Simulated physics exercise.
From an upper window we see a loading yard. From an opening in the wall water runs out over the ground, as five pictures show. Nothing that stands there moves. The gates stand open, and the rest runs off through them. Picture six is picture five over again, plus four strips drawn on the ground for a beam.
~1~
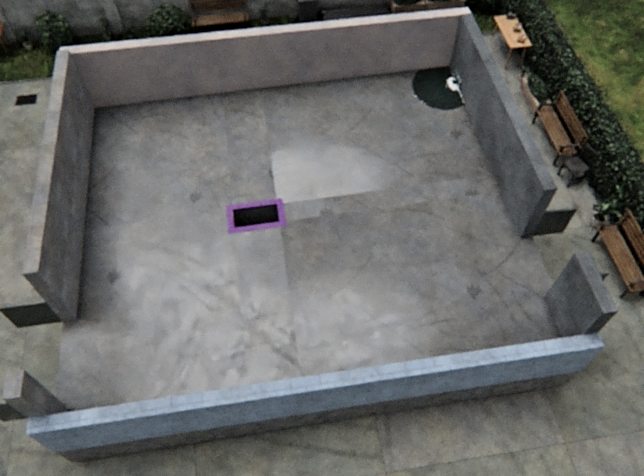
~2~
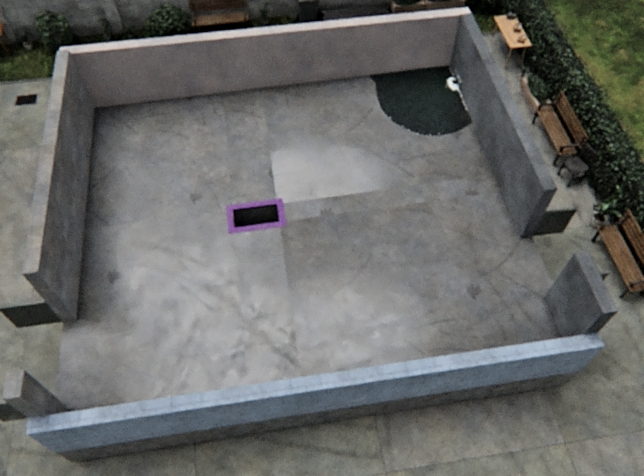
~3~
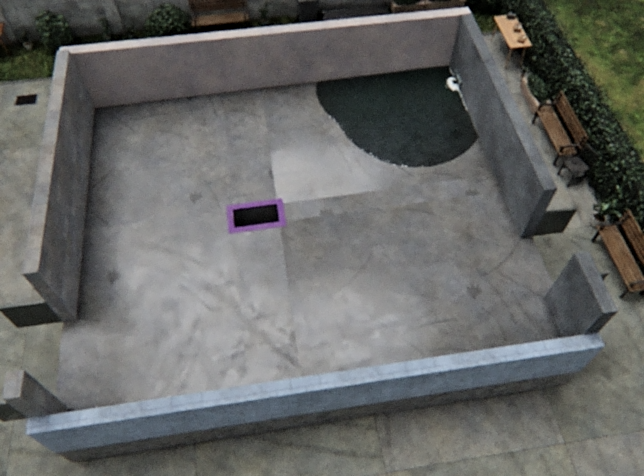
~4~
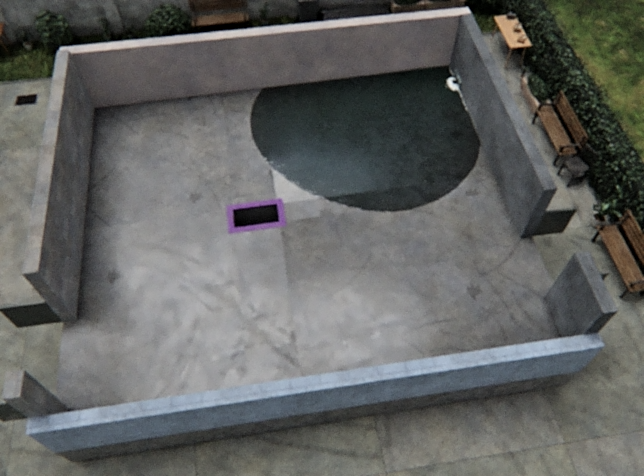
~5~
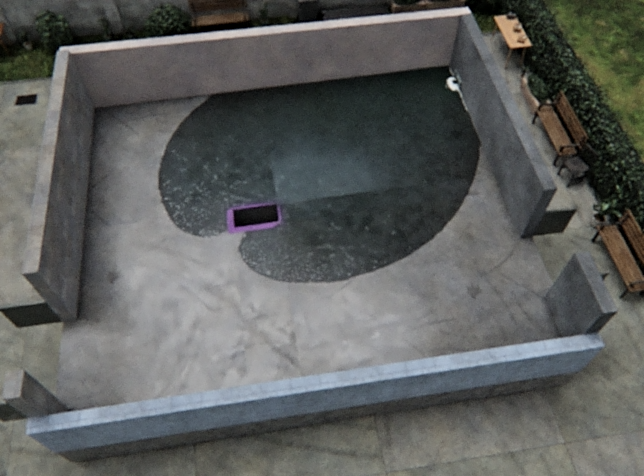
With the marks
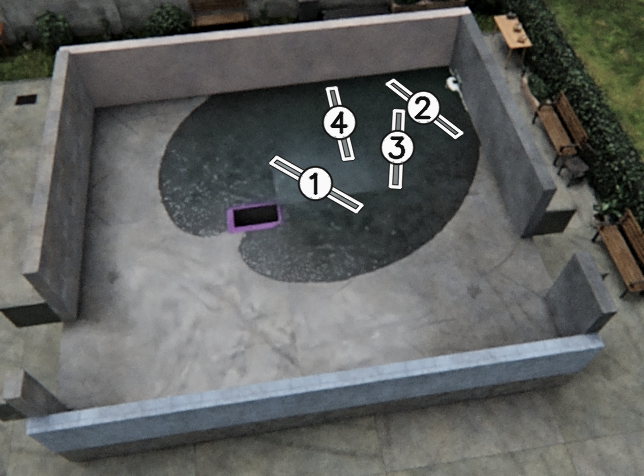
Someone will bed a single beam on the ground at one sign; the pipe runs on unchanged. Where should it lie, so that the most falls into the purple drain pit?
3.
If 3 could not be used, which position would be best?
The answer is 2.
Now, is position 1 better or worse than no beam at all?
Worse.
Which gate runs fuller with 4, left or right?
The left gate.
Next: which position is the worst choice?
That would be 1.
On the marked copy, 1 from (273, 160) to (359, 208); 2 from (390, 82) to (458, 135); 3 from (395, 186) to (399, 110); 4 from (348, 158) to (331, 88).
For position 1, next to none of the stream runs into the purple drain pit, about 97 % out by the gates.
For position 2, about 12 % of the stream runs into the purple drain pit, about 86 % out by the gates.
For position 3, about 15 % of the stream runs into the purple drain pit, about 84 % out by the gates.
For position 4, about 8 % of the stream runs into the purple drain pit, about 90 % out by the gates.
